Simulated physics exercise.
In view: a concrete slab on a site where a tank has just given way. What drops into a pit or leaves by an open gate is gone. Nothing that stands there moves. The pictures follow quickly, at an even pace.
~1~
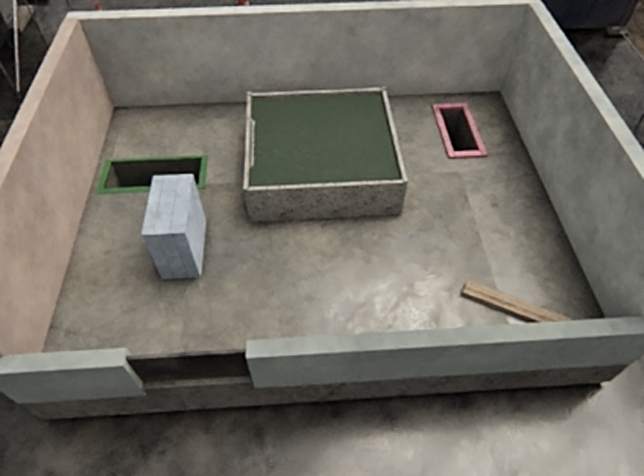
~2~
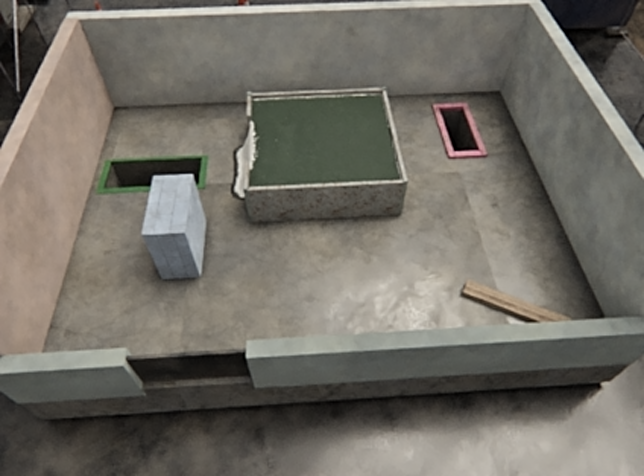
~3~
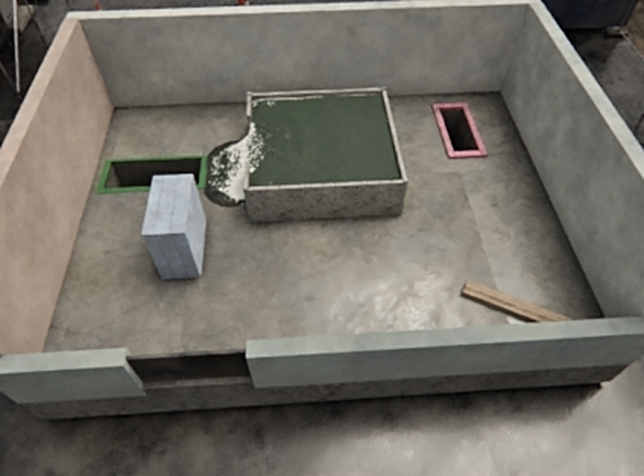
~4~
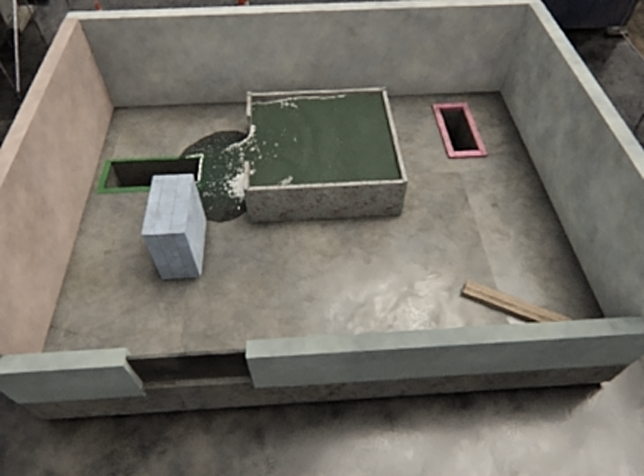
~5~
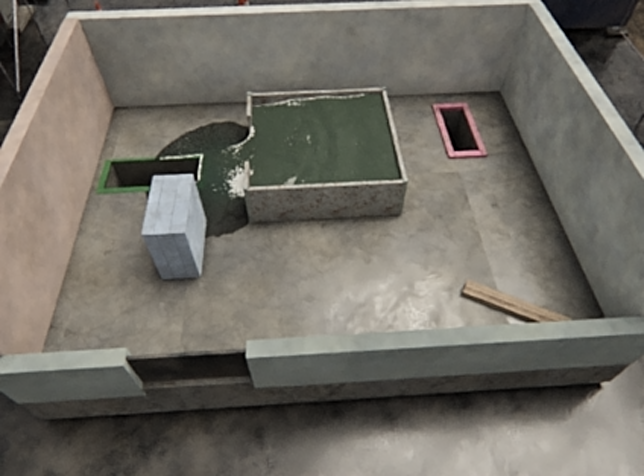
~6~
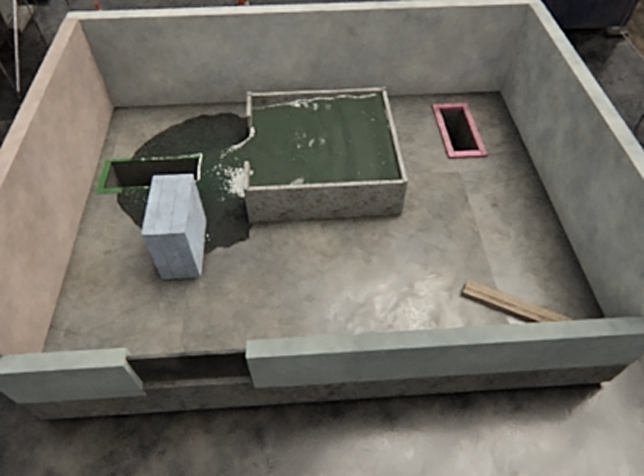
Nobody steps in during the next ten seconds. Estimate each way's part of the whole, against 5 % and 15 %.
In the end: The gate takes under 5 %; the pink pit takes under 5 %; the green pit takes over 15 %.
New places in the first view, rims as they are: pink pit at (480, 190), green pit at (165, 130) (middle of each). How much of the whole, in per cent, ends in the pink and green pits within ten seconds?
Parts in a hundred: Pink 0, green 35.
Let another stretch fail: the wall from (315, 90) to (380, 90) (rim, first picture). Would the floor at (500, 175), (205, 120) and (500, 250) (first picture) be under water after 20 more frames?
One after the other: Covered, wet, flooded.
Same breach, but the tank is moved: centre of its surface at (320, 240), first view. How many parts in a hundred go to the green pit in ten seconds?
Roughly, in per cent: Green 35.
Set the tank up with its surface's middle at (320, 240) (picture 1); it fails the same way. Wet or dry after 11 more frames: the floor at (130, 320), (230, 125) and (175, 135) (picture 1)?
In that order: Awash, awash, clear.
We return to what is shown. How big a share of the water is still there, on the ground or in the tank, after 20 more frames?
I make it 74 per cent.
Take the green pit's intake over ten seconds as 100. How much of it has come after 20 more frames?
Near 50 in a hundred.
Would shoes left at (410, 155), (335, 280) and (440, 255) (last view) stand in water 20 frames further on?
In that order: No water, clear, no water.
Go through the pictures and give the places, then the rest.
The first picture shows still water in the tank at (321, 138).
In the second picture, water pours out at (253, 159) and has run to (240, 197).
In the third picture, water pours out at (253, 161) and has run to (210, 193).
In the fourth picture, the front is at a hidden place, out from the gap at (253, 162).
In the fifth picture, water pours out at (253, 161) and has run to a hidden place.
In the sixth picture, the front is at (123, 195), out from the gap at (253, 161).
A moment on, water covers 20 % of the floor; the gate 0 %, the pink pit 0 %, the green pit 9 %.
Next, water covers 25 % of the floor; the gate 0 %, the pink pit 0 %, the green pit 17 %.
Then, water covers 30 % of the floor; the gate 0 %, the pink pit 0 %, the green pit 27 %.
Later, water covers 55 % of the floor; the gate 0 %, the pink pit 0 %, the green pit 42 %.
In the end, water covers 75 % of the floor; the gate 0 %, the pink pit 0 %, the green pit 55 %.
